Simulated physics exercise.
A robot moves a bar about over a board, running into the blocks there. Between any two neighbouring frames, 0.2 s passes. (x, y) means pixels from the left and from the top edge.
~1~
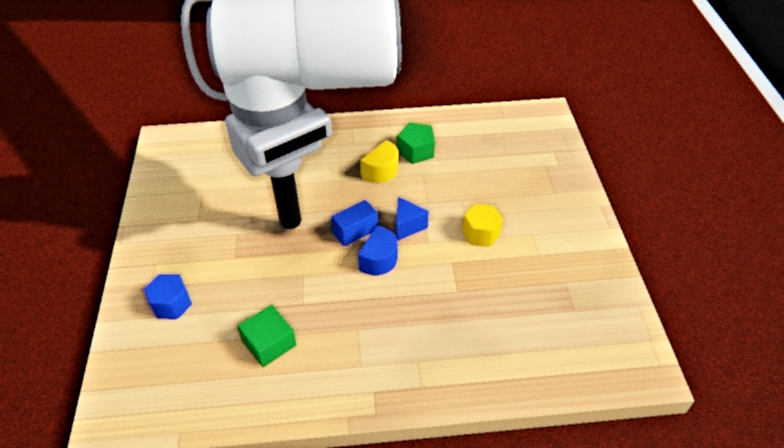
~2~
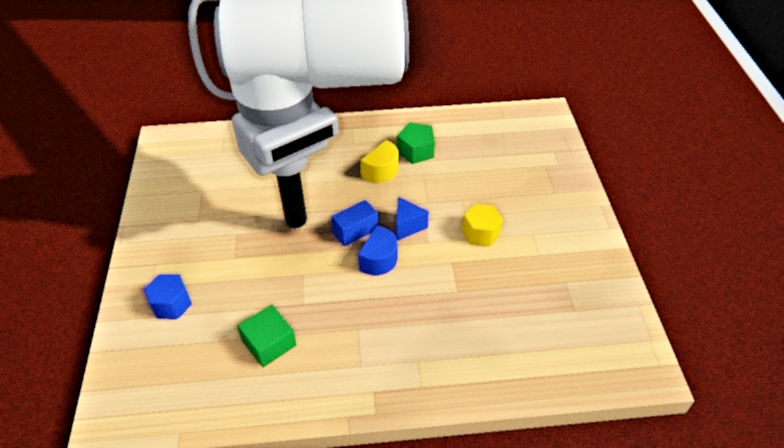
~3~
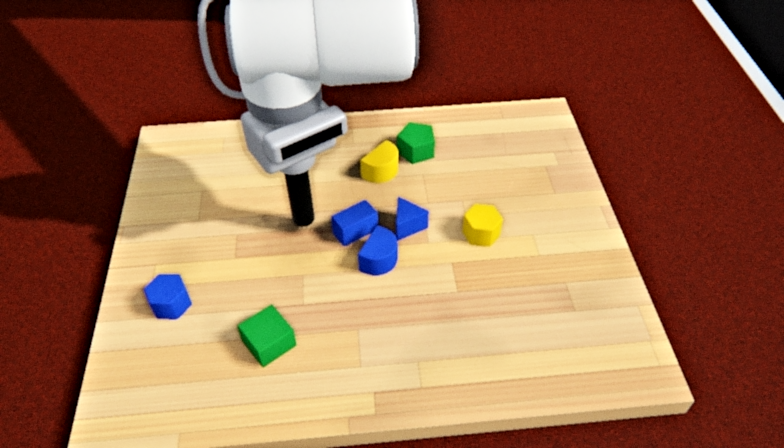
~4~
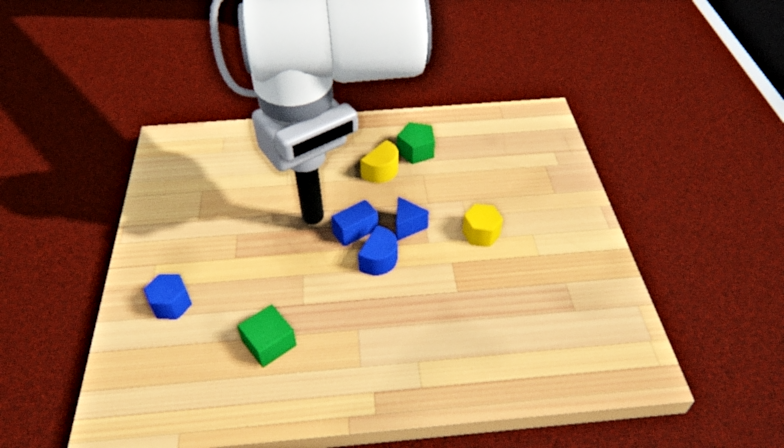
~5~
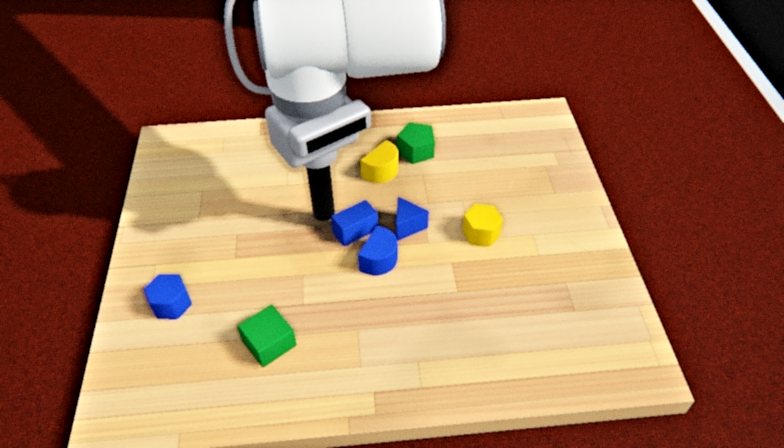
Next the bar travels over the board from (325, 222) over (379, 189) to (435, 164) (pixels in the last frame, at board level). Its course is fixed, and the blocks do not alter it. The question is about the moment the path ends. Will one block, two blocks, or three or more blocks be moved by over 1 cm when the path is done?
Going by the path, one of them shifts by more than about 1 cm.
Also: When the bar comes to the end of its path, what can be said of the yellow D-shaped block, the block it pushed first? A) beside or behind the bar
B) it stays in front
A - beside or behind the bar.
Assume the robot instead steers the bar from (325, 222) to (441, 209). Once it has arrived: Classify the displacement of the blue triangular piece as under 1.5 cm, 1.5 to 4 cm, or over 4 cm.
My prediction: Between 1.5 and 4 cm.
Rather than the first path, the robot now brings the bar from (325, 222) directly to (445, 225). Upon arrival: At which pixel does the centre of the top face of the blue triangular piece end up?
Its top face will be centred at roughly (465, 218).
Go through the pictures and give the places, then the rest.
The first frame shows lower end of the bar (291, 222), tops of blocks, blue rectangular block (354, 214), yellow D-shaped block (382, 154), green pentagonal block (417, 134).
The second frame shows bar (296, 221), blocks as before.
The third frame shows bar (304, 220), blocks as before.
The fourth frame shows bar (313, 218), blocks as before.
The fifth frame shows bar (324, 214), blue rectangular block (354, 214), yellow D-shaped block (382, 154), green pentagonal block (417, 134).
On the path given first. One third of the way, bar (361, 192); nothing pushed yet.
Two thirds of the way, bar (398, 172); yellow D-shaped block (389, 144), turned 30° anticlockwise.
At the end, bar (435, 156); blue rectangular block not moved; yellow D-shaped block (389, 144), turned 35° anticlockwise; green pentagonal block (418, 132).
